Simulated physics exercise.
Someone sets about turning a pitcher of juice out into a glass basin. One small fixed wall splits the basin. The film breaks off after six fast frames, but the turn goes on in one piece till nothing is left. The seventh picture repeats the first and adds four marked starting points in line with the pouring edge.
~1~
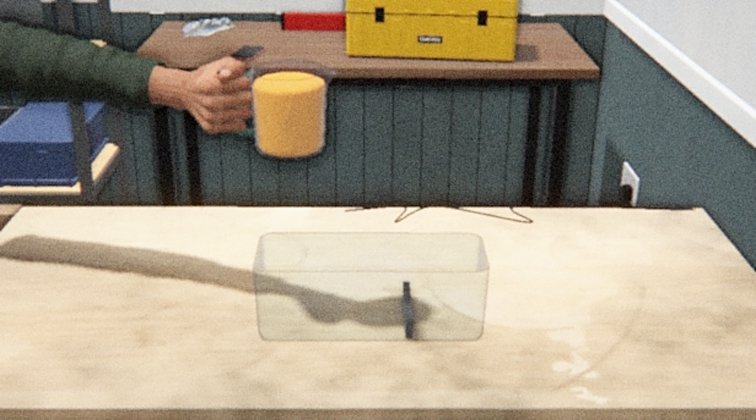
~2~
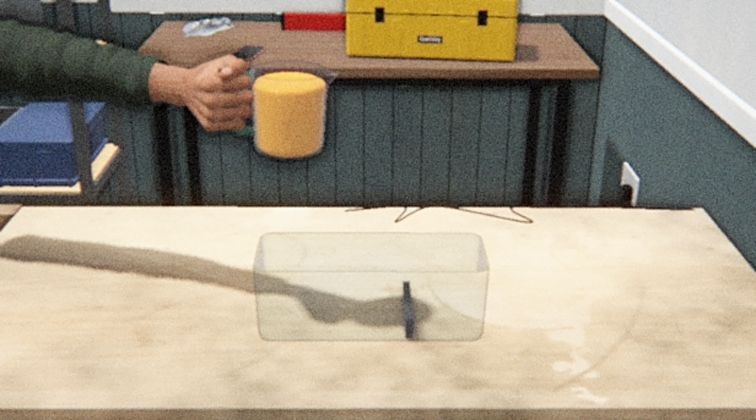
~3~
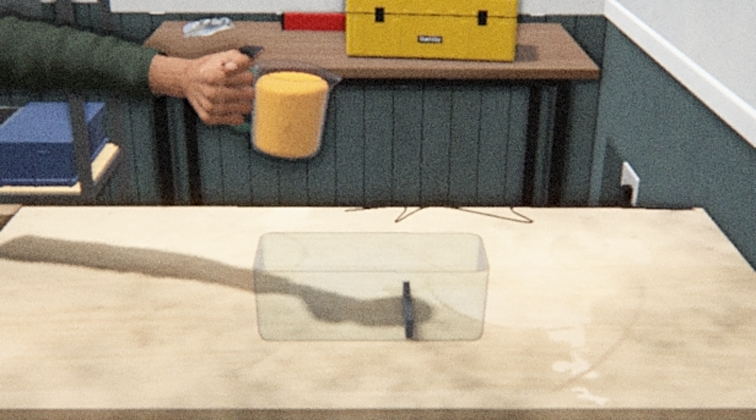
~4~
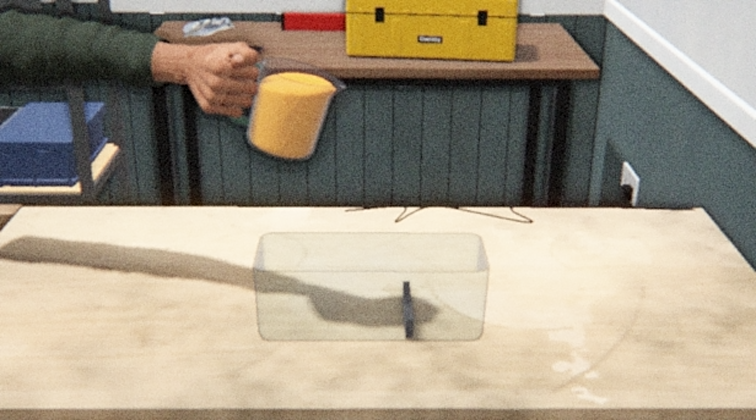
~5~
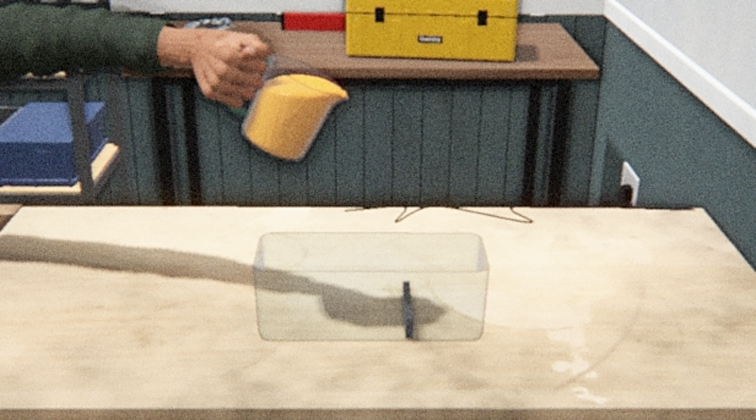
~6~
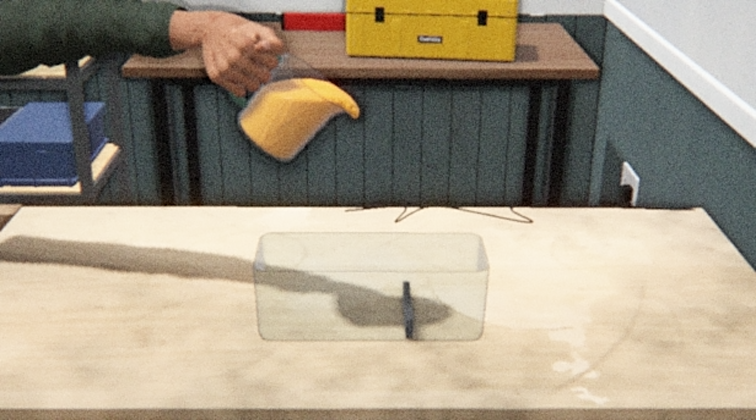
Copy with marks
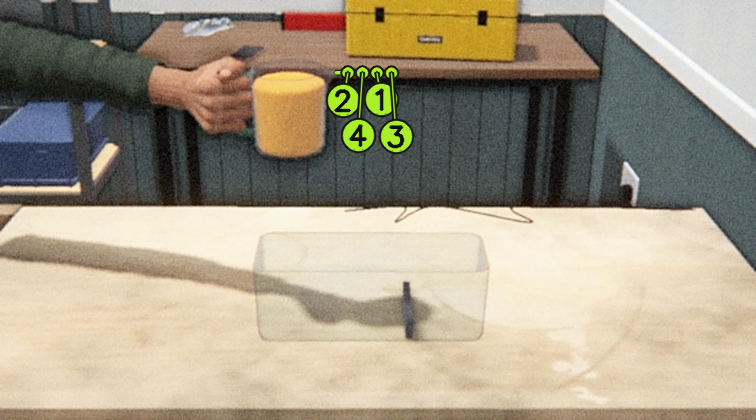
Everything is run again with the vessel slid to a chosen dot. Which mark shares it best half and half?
Take 2.
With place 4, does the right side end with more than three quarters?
No.
On the marked copy, 1 at (376, 72); 2 at (347, 72); 3 at (391, 73); 4 at (362, 72).
With 1, about 30 % ends left of the wall and 66 % right of it; 3 % is lost outside.
With 2, about 50 % ends left of the wall and 47 % right of it; 3 % is lost outside.
With 3, about 32 % ends left of the wall and 62 % right of it; 5 % is lost outside.
With 4, about 32 % ends left of the wall and 65 % right of it; 3 % is lost outside.
